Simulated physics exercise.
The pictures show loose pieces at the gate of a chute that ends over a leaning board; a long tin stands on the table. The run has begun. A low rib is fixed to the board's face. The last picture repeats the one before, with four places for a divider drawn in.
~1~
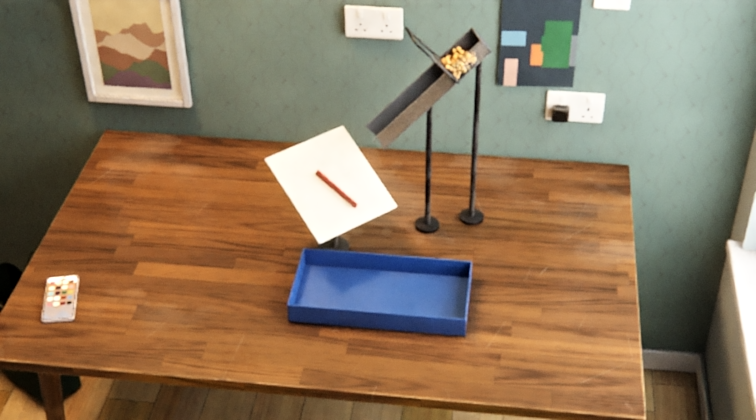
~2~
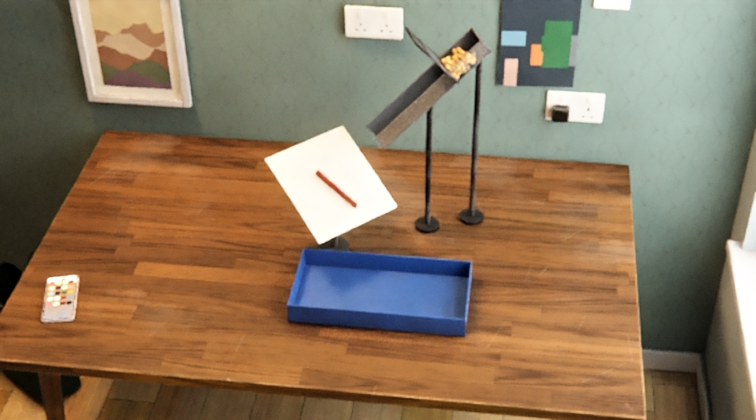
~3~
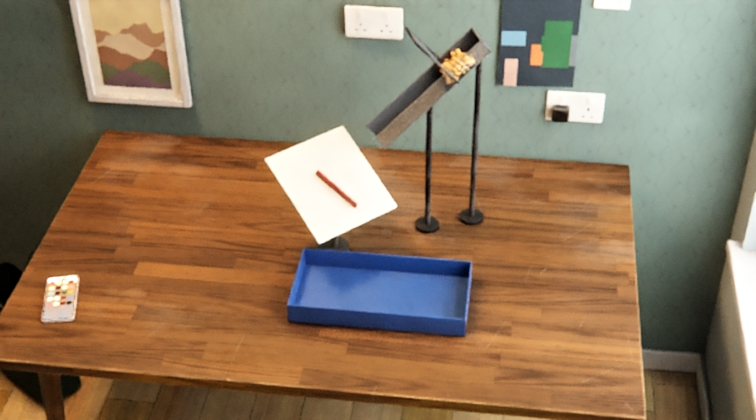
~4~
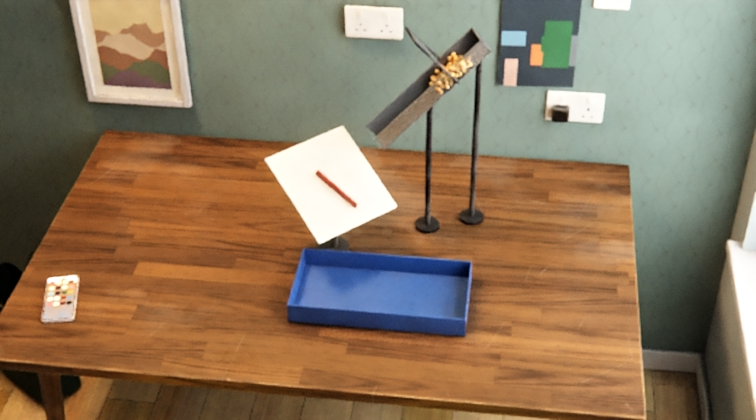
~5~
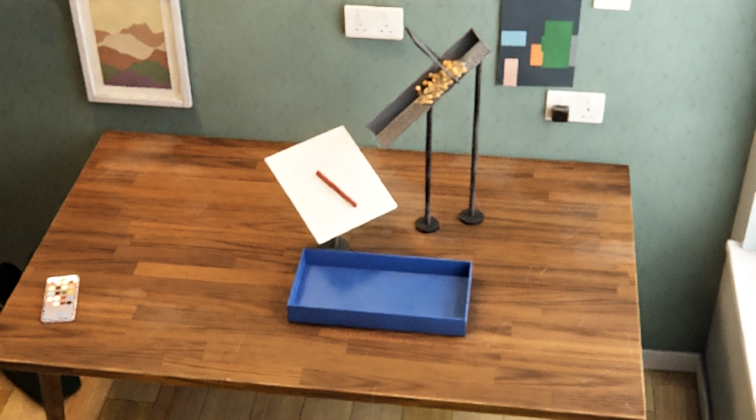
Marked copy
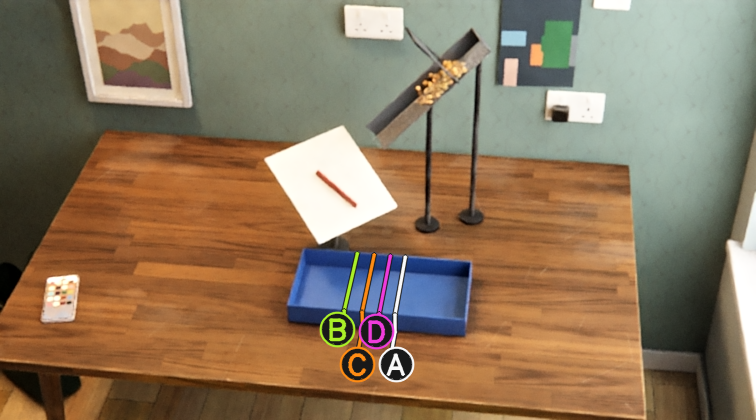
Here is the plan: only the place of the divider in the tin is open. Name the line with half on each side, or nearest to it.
D beats the others.
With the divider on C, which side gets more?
Right.
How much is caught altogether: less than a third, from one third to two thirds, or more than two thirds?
More than two thirds.
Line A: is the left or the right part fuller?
The left side.
On the marked copy, line A crosses the front rim at (395, 314); line B crosses the front rim at (344, 309); line C crosses the front rim at (362, 311); line D crosses the front rim at (379, 312).
With A, of what is caught, nearly all on the left of the divider, a small part on the right.
With B, of what is caught, a stray few on the left of the divider, nearly all on the right.
With C, of what is caught, a small part on the left of the divider, nearly all on the right.
With D, of what is caught, about a third on the left of the divider, about two thirds on the right.
